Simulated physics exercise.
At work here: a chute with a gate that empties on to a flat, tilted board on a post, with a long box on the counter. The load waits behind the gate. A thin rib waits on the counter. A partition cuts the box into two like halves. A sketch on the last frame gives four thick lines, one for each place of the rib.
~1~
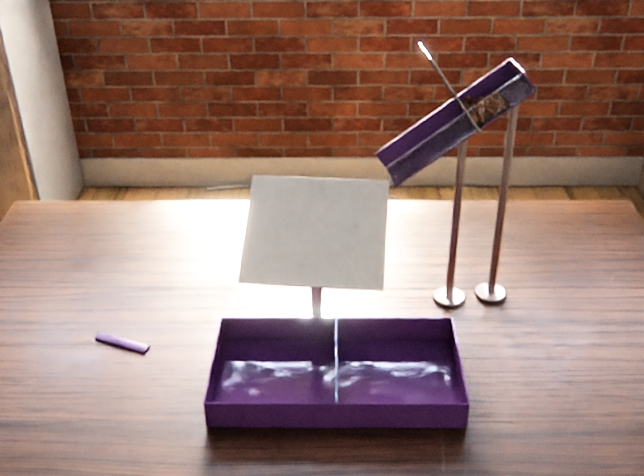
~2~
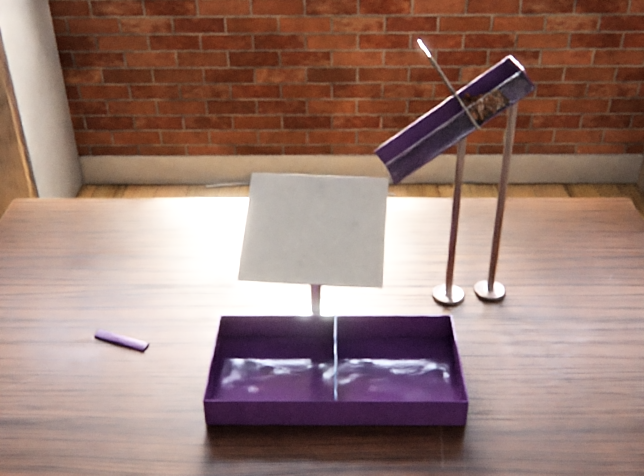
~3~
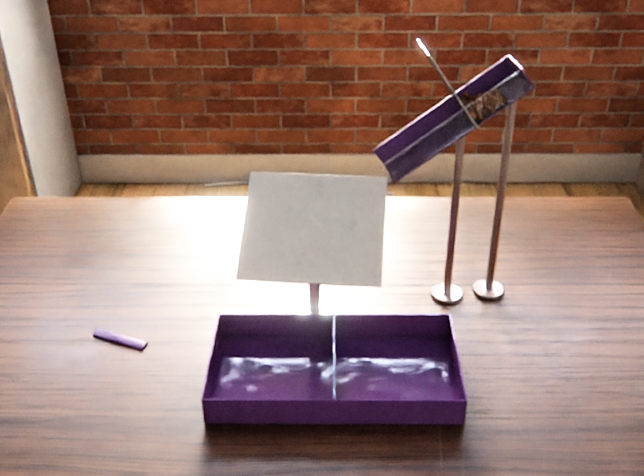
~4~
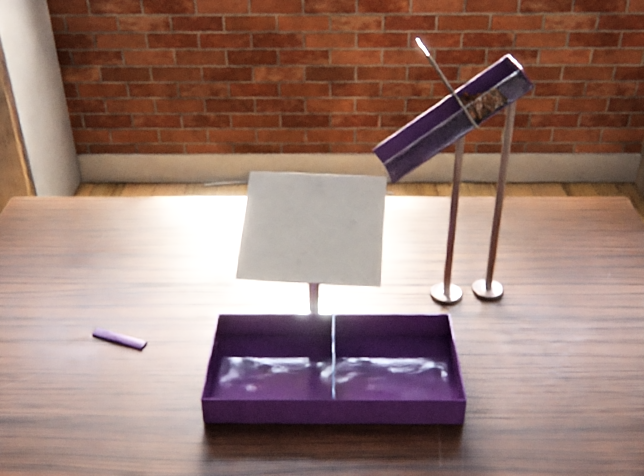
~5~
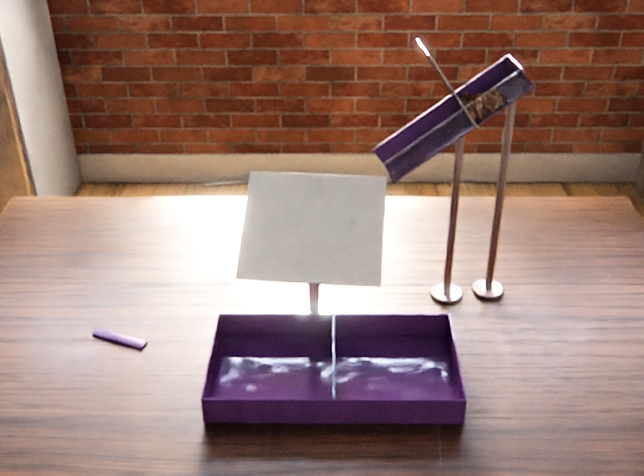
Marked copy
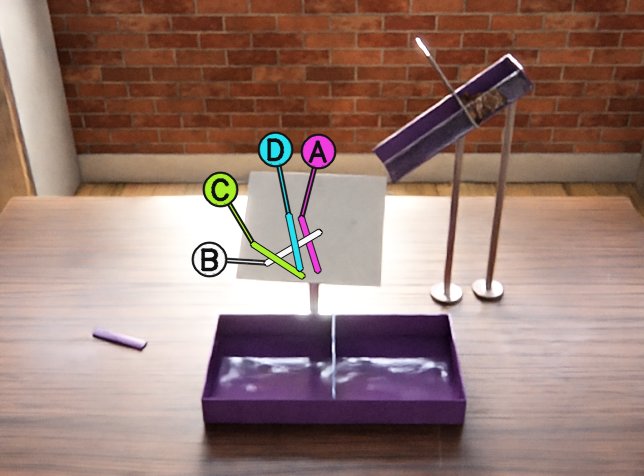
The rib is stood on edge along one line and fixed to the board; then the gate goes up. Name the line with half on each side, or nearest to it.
A beats the others.
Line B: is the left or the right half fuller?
The left half.
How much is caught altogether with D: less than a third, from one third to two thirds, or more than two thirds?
More than two thirds.
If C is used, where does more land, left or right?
Left.
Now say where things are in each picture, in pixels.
Load behind the gate (484, 106), cereal balls; lip of the chute (392, 179), sloping gently, in the first picture.
Middle of the board (315, 228), tilted fairly steeply; middle of its low edge (309, 284); of its high edge (320, 175), in the second picture.
Front corners of the box (202, 399) and (467, 400); front end of its middle wall (334, 400), in the third picture.
Middle of the load (482, 102); lip (389, 175), in the fourth picture.
Middle of the load (482, 102); lip (389, 175), in the fifth picture.
On the marked copy, line A from (301, 218) to (317, 270); line B from (319, 232) to (267, 263); line C from (253, 244) to (302, 275); line D from (288, 215) to (299, 268).
Choosing A, of what is caught, roughly a third in the left half, roughly two thirds in the right.
Choosing B, of what is caught, almost all in the left half, about a tenth in the right.
Choosing C, of what is caught, almost all in the left half, about a tenth in the right.
Choosing D, of what is caught, almost all in the left half, about a tenth in the right.
